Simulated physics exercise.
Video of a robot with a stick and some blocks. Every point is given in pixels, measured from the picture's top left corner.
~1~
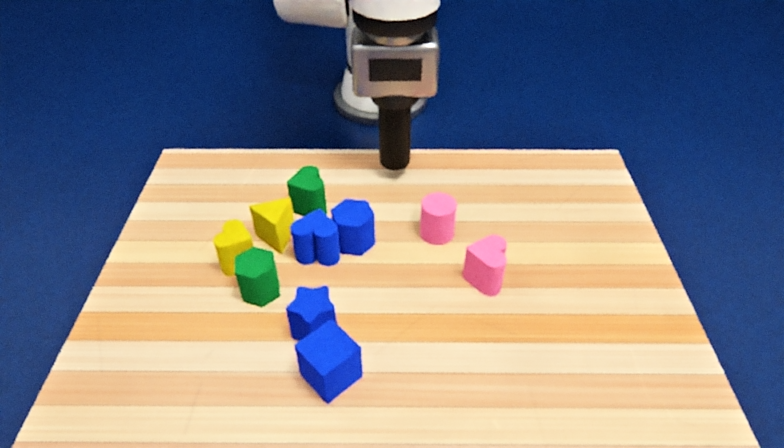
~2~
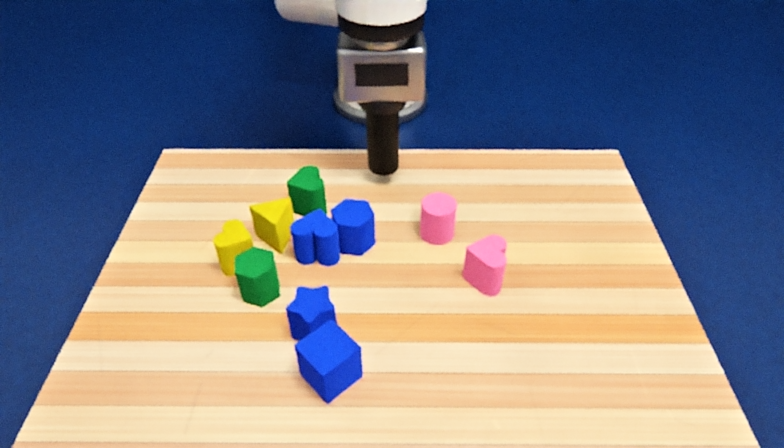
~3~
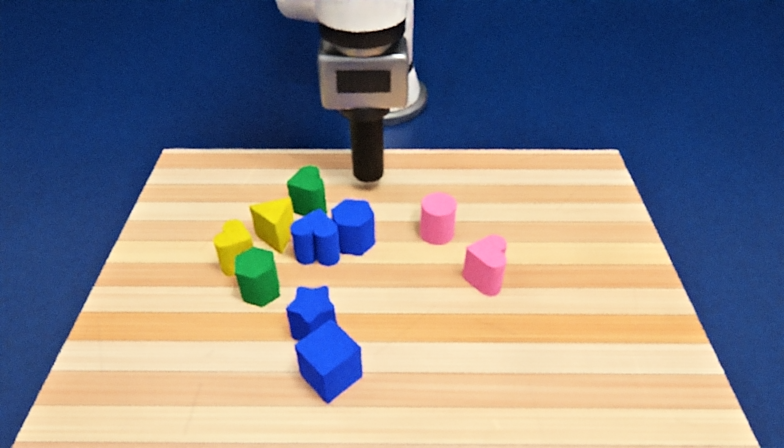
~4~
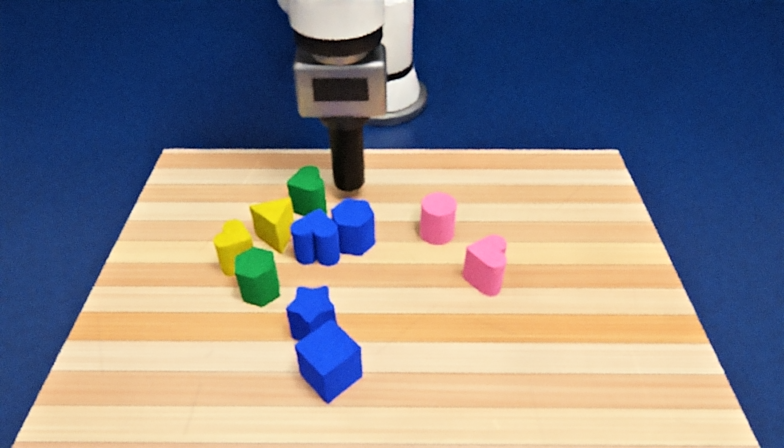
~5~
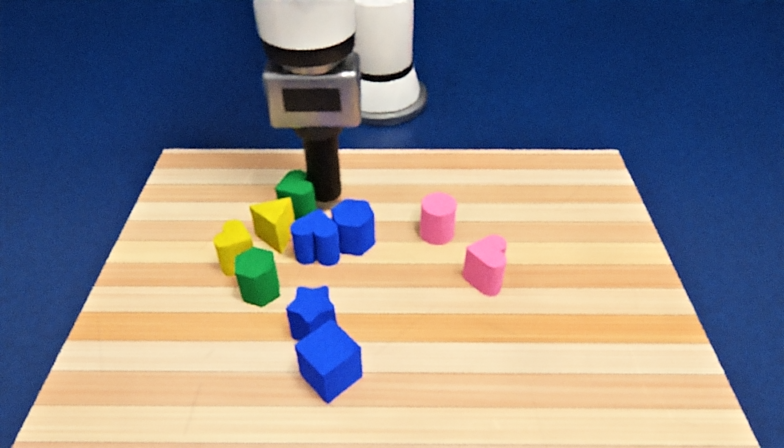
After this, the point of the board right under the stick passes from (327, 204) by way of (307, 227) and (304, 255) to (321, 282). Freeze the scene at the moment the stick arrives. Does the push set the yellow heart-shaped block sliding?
I'd say yes.
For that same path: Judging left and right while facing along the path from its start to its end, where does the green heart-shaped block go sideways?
Facing from start to end, it will go to the right.
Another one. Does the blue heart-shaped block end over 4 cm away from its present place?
It seems so.
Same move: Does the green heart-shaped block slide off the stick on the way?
I expect so.
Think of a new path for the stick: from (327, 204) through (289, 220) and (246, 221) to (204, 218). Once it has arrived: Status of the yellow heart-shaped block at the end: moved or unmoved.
That block is not shifted.
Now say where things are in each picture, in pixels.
In the first frame, stick tip at (395, 163); block tops, yellow heart-shaped block at (232, 233); yellow three-sided block at (272, 209); green heart-shaped block at (307, 178); blue heart-shaped block at (315, 224).
In the second frame, stick at (384, 168); blocks unchanged.
In the third frame, stick at (369, 174); blocks unchanged.
In the fourth frame, stick at (350, 183); blocks unchanged.
In the fifth frame, stick at (326, 193); yellow heart-shaped block at (232, 233); yellow three-sided block at (272, 209); green heart-shaped block at (295, 182); blue heart-shaped block at (315, 224).
On the path given first. One third of the way, stick at (305, 216); yellow heart-shaped block at (223, 237); yellow three-sided block at (247, 223); green heart-shaped block at (271, 200), turned 20° clockwise.
Two thirds of the way, stick at (302, 244); yellow heart-shaped block at (213, 243); yellow three-sided block at (237, 228); green heart-shaped block at (269, 204), turned 40° clockwise; blue heart-shaped block at (322, 245), turned 20° anticlockwise.
At the end, stick at (320, 271); yellow heart-shaped block at (213, 243); yellow three-sided block at (237, 228); green heart-shaped block at (269, 204), turned 40° clockwise; blue heart-shaped block at (342, 273), turned 15° anticlockwise.
